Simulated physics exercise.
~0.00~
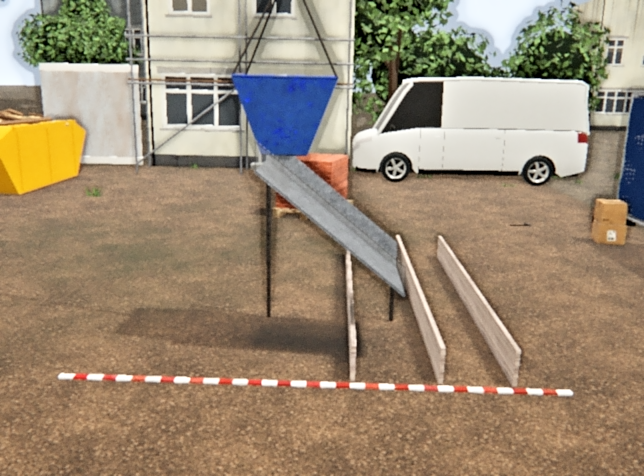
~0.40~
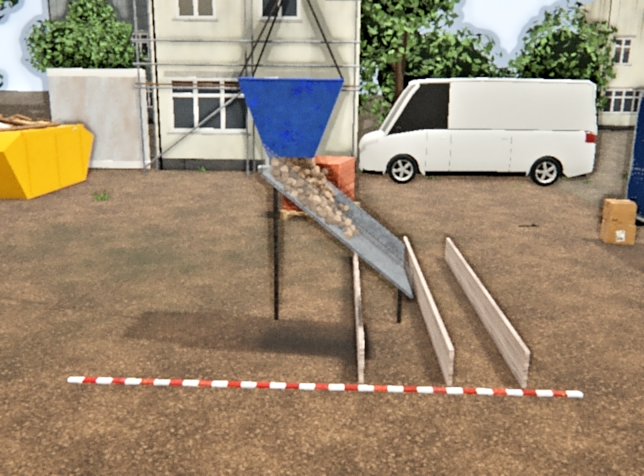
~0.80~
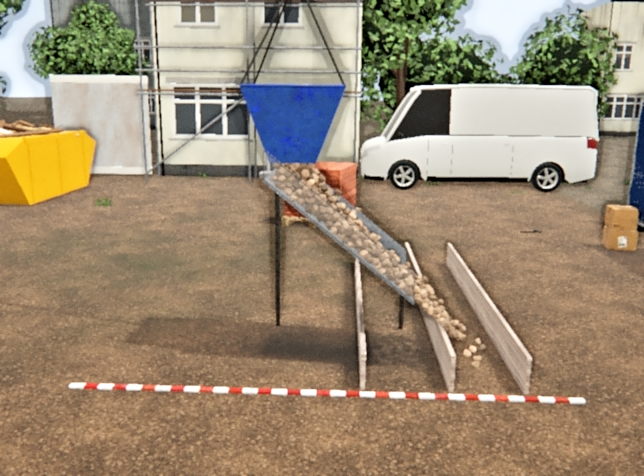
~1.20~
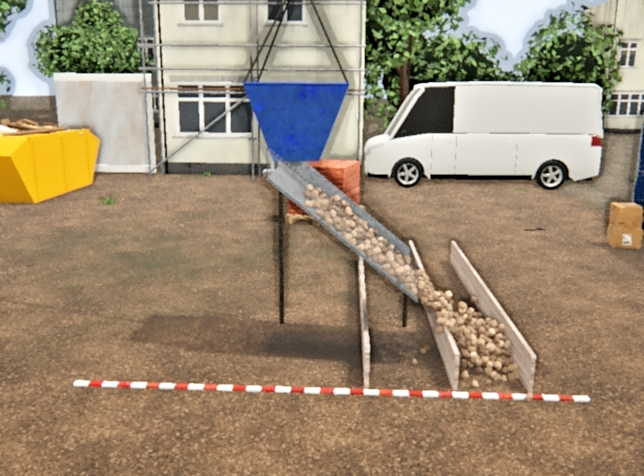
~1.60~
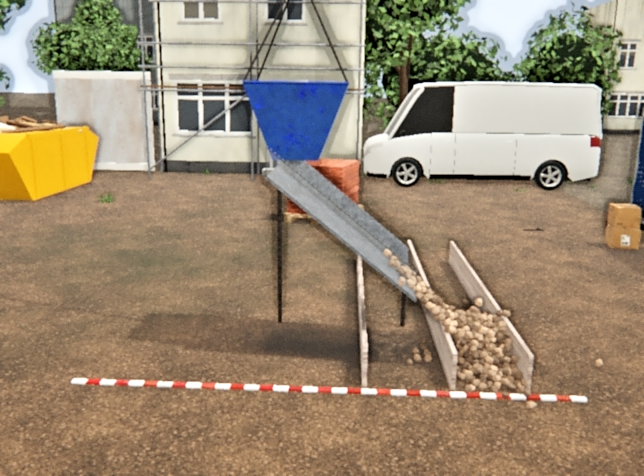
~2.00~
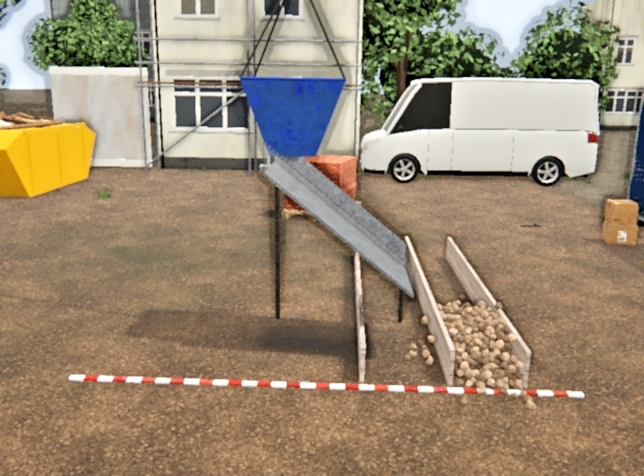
Blue skip dropping pale stones onto a steel slide, the stones sliding down rightward and piling up almost entirely between the right-hand planks.
